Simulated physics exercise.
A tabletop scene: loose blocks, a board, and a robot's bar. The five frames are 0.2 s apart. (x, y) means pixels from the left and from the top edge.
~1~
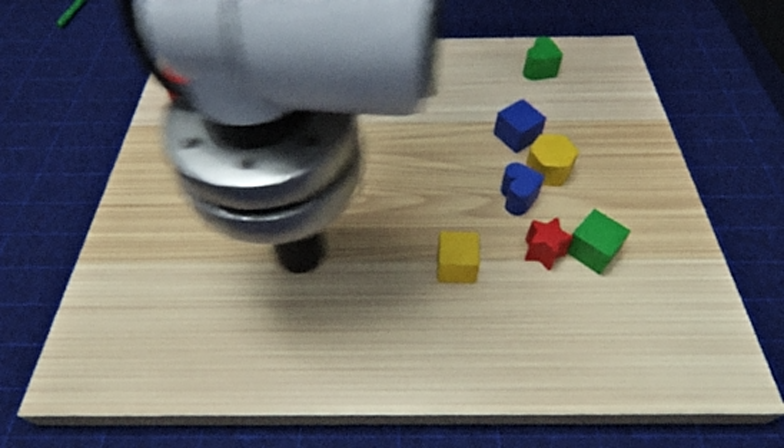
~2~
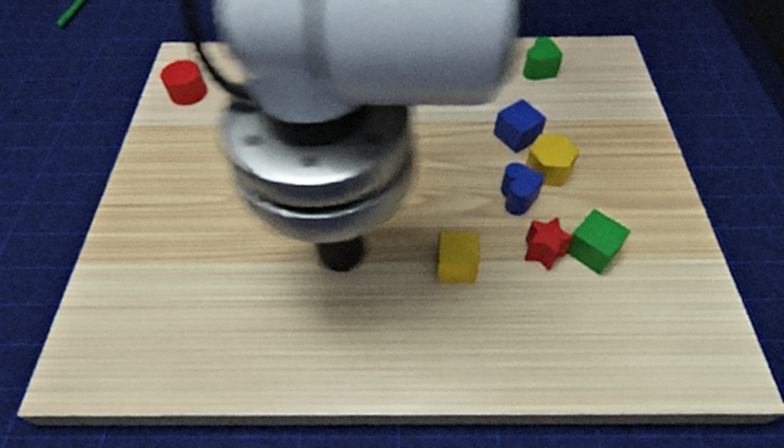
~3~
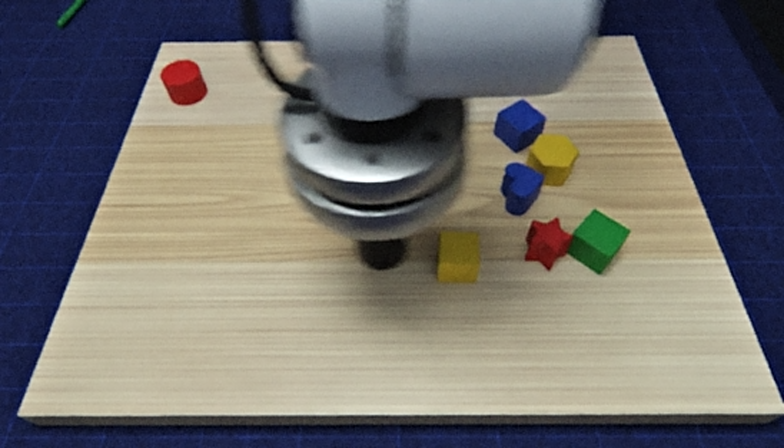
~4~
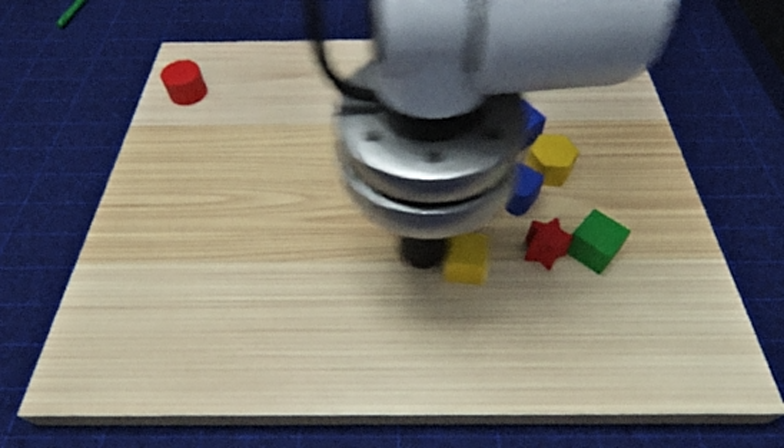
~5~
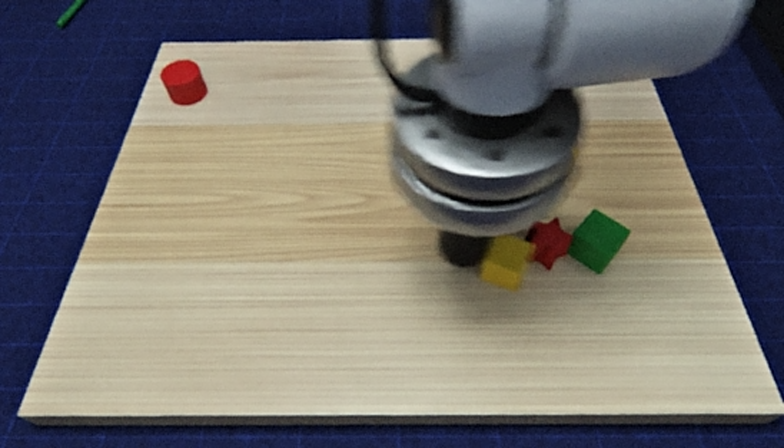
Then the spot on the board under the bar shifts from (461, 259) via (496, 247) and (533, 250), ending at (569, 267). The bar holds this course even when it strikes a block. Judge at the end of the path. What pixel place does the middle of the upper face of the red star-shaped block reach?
(621, 259)
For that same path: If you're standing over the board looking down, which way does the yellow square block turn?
In a top view, it turns clockwise.
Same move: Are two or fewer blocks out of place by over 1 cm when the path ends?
My answer is no.
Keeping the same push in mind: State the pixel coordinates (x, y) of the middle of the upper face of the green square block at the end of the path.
My estimate: (649, 234).
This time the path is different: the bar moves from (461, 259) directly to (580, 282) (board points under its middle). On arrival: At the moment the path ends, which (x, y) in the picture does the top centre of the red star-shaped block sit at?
Its top centre is at about (588, 229).
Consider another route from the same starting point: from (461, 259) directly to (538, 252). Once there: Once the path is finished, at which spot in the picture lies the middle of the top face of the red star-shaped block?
It comes to (592, 230).
What follows on the original path. Halfway along, bar at (519, 234); yellow square block at (540, 266), turned 35° clockwise; red star-shaped block at (562, 234); green square block at (606, 230).
At the end, bar at (575, 255); yellow square block at (560, 283), turned 95° clockwise; blue heart block unmoved; red star-shaped block at (621, 259); green square block at (649, 234), turned 50° anticlockwise.
